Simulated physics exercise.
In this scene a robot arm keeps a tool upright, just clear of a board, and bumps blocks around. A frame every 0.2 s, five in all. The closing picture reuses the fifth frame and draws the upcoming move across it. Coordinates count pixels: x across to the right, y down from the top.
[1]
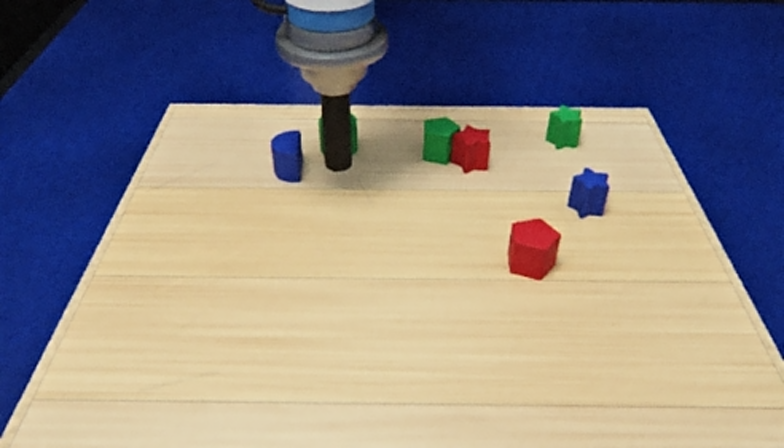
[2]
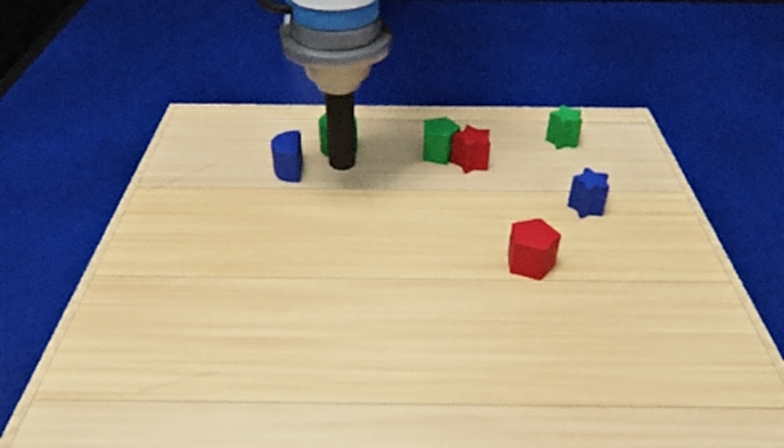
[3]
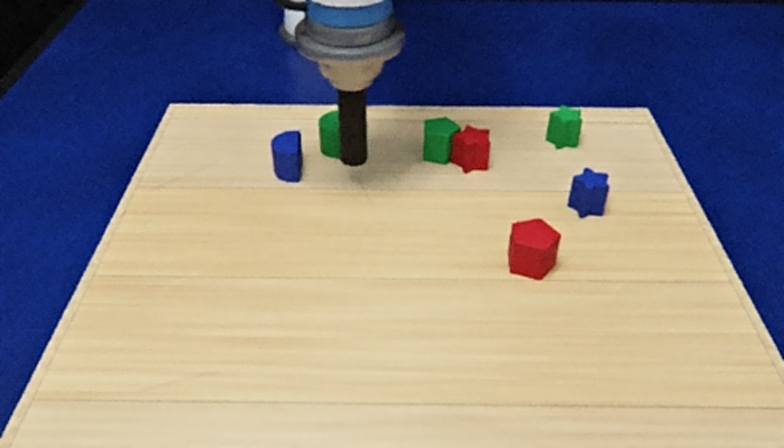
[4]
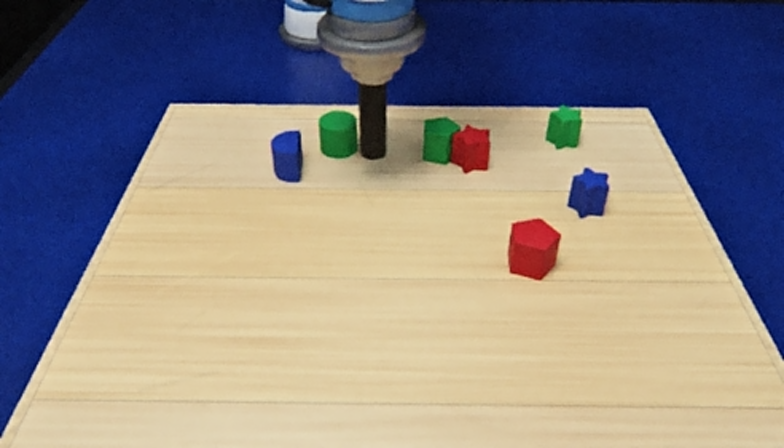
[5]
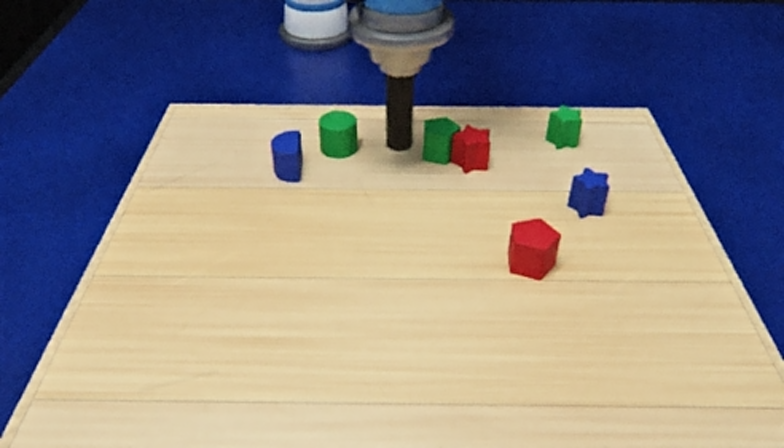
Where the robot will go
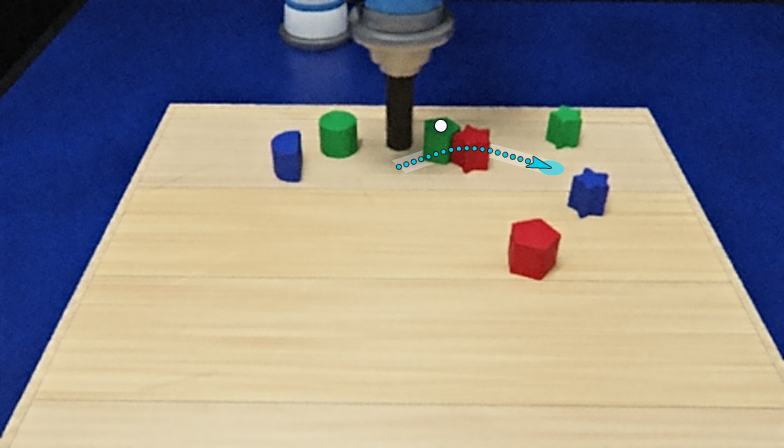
Robot arm with a dark rod tool sliding right above a wooden board, passing a green cylinder while coloured blocks stay still.
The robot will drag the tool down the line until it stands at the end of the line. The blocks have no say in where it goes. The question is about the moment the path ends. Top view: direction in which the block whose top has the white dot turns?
From above, it turns counterclockwise.
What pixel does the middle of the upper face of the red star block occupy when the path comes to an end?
Top centre: (495, 136).
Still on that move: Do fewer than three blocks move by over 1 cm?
Yes - that is the case.
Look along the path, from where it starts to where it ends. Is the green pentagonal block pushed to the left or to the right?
It is pushed towards the left-hand side.
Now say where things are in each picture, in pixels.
Tool's lower end at (339, 164); green pentagonal block at (441, 126); red star block at (474, 135); green star block at (568, 113), in the first frame.
Tool at (342, 163); blocks still, in the second frame.
Tool at (354, 159); blocks still, in the third frame.
Tool at (373, 153); blocks still, in the fourth frame.
Tool at (399, 145); green pentagonal block at (441, 126); red star block at (474, 135); green star block at (568, 113), in the fifth frame.
Drawn move, from (399, 167) through (446, 151) and (498, 153) to (551, 168); the dot is on the green pentagonal block.
One third of the way, tool at (448, 129); green pentagonal block at (473, 114), turned 15° anticlockwise; red star block at (480, 133), turned 25° clockwise.
Two thirds of the way, tool at (501, 131); green pentagonal block at (503, 109), turned 85° anticlockwise; red star block at (492, 136), turned 80° clockwise.
At the end, tool at (555, 146); green pentagonal block at (503, 109), turned 85° anticlockwise; red star block at (495, 136), turned 100° clockwise; green star block still.
